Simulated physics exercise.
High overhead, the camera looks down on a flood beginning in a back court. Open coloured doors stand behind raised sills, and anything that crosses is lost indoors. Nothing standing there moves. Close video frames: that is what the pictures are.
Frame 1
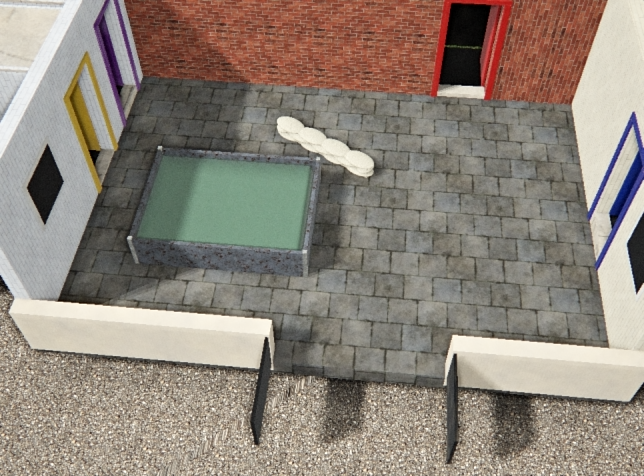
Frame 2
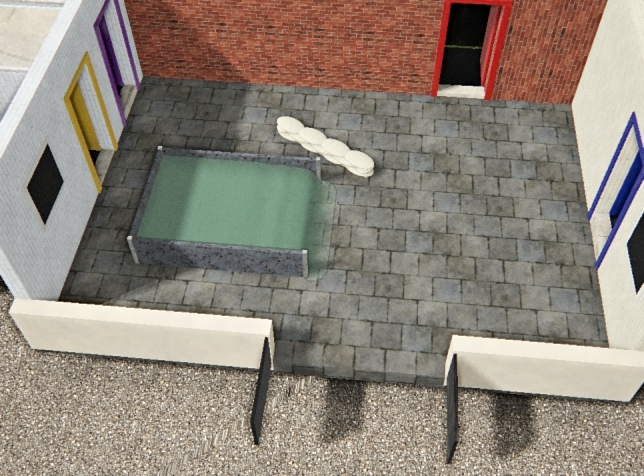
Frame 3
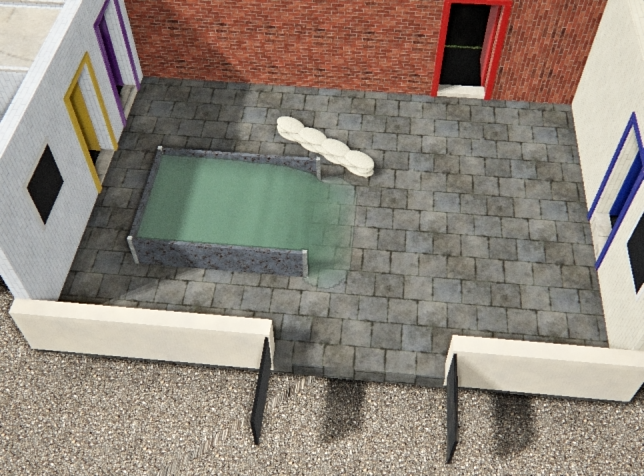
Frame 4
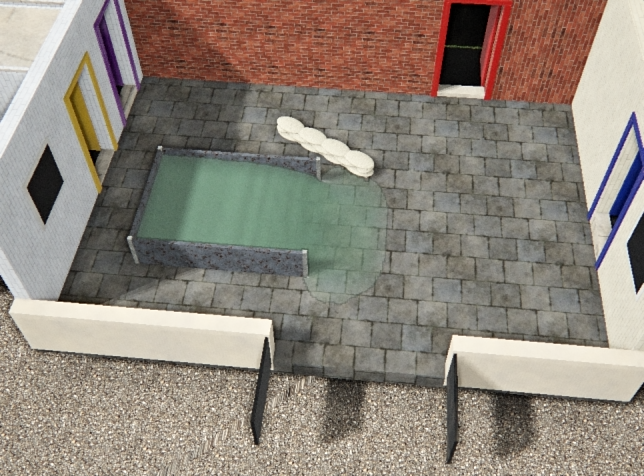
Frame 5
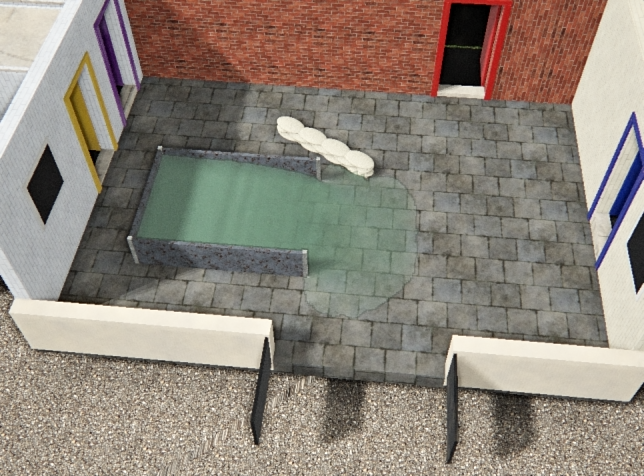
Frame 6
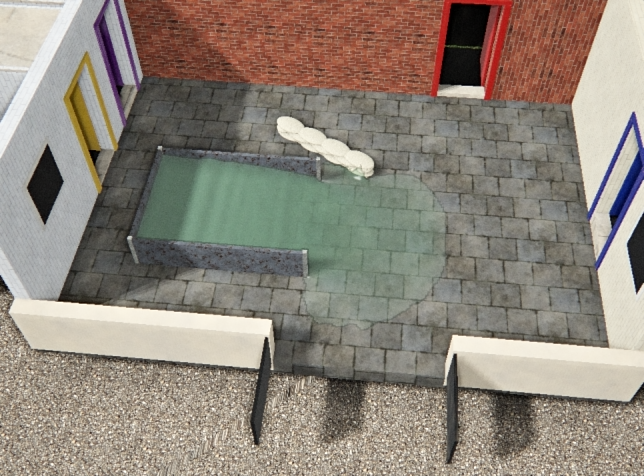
A tank of green water in a paved court lost its right side, and the water poured out through the gap, spreading rightward across the grey stones in a widening, rounded sheet.
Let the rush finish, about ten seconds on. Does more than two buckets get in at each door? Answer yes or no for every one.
Red door: No, blue door: No, yellow door: No, purple door: No.
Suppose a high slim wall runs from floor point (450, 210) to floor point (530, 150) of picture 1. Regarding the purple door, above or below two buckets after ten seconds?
Result: Purple remains below the limit.
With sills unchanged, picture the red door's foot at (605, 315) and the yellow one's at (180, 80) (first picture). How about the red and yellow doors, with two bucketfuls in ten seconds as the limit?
Result: Red gets flooded, yellow stays unflooded.
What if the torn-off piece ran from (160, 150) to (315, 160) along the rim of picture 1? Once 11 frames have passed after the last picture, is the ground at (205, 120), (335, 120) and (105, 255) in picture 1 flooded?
Submerged, submerged, untouched.
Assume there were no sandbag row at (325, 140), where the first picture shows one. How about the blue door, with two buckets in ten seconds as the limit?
Blue: Below the threshold.
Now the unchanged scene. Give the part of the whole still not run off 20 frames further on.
I'd put it at about 98 per cent.
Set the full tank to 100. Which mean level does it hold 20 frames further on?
Close to 26 %.
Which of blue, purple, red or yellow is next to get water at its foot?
That would be the one in blue.
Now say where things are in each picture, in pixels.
In the first picture, the open tank at (229, 201) is whole and still.
In the second picture, the front is at (316, 276), out from the gap at (311, 221).
In the third picture, the front is at (327, 283), out from the gap at (311, 222).
In the fourth picture, the front is at (341, 297), out from the gap at (311, 222).
In the fifth picture, water pours out at (311, 222) and has run to (404, 280).
In the sixth picture, the front is at (438, 267), out from the gap at (311, 222).
A moment on, water covers 30 % of the floor; the red door not reached, the blue door not reached, the yellow door not reached, the purple door not reached.
Next, water covers 45 % of the floor; the red door not reached, the blue door wet at the sill, nothing in, the yellow door not reached, the purple door not reached.
Then, water covers 50 % of the floor; the red door not reached, the blue door wet at the sill, nothing in, the yellow door not reached, the purple door not reached.
Later, water covers 55 % of the floor; the red door wet at the sill, nothing in, the blue door wet at the sill, nothing in, the yellow door not reached, the purple door not reached.
In the end, water covers 80 % of the floor; the red door wet at the sill, nothing in, the blue door wet at the sill, nothing in, the yellow door not reached, the purple door not reached.
